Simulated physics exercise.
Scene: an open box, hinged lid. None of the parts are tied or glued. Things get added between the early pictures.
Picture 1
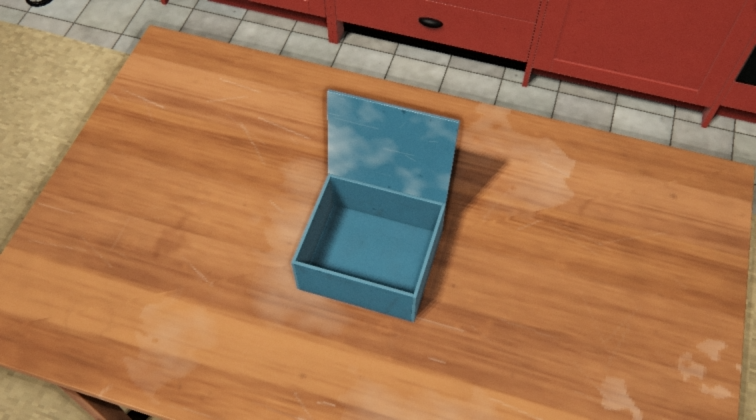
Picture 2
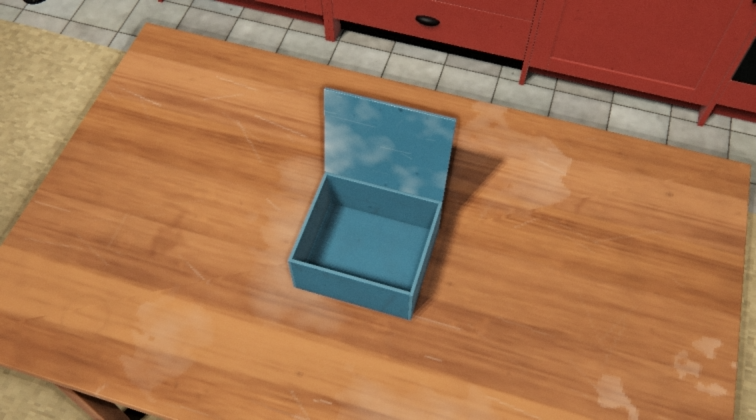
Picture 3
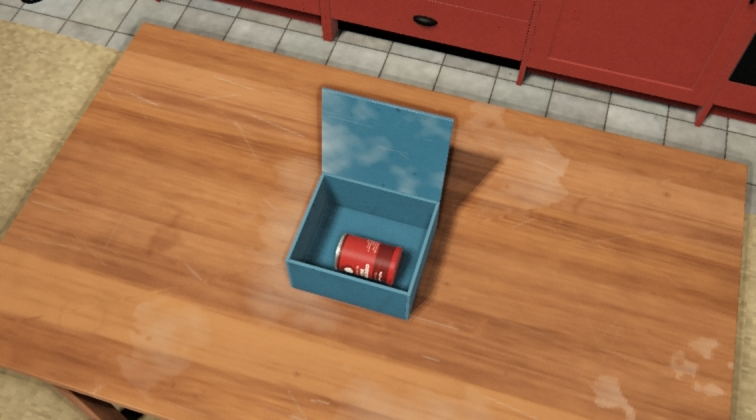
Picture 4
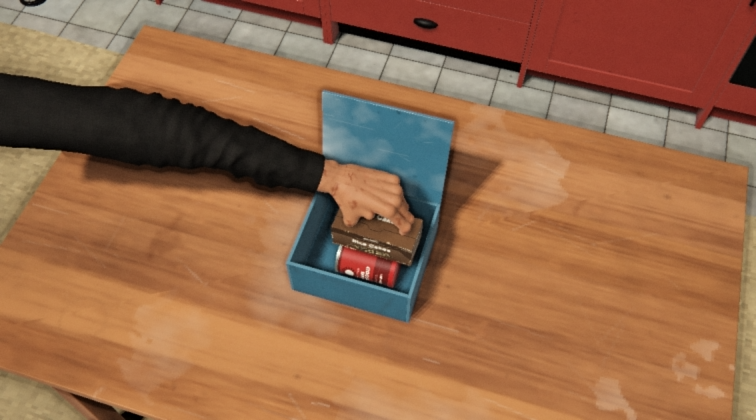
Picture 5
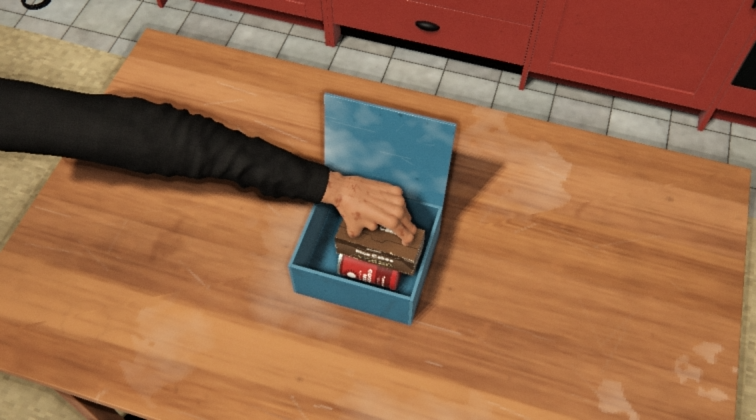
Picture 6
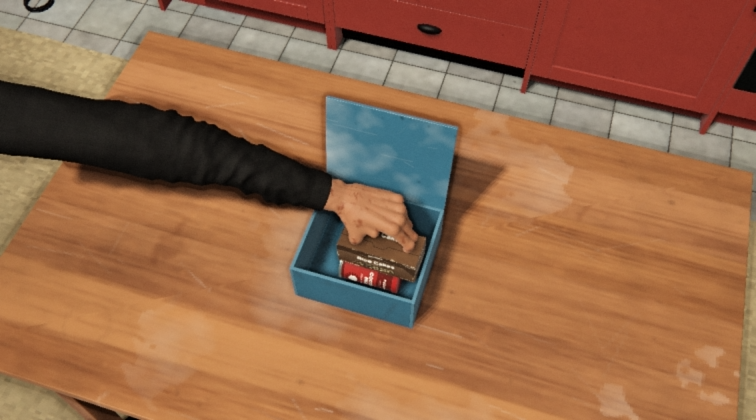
On a wooden kitchen table, an open blue box sat empty until a red tin appeared inside it, lying on its side. A hand then lowered a brown carton into the box and kept holding it.
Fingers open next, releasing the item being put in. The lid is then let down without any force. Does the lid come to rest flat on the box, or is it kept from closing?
The lid comes to rest flat.
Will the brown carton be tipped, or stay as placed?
By the end it has leaned over.
Then, 0.60 s on from there, brown carton on its side near (394, 234).
Then, 1.50 s on from there, lid 67° above the rim; brown carton on its side near (394, 236); red tin shifted a little.
Then, 1.90 s on from there, lid 18° above the rim; brown carton on its side near (394, 236); red tin shifted a little.
In the end, lid shut; toppled in the box, brown carton; red tin unmoved. At the end, from the last picture's camera, brown carton near (394, 236).
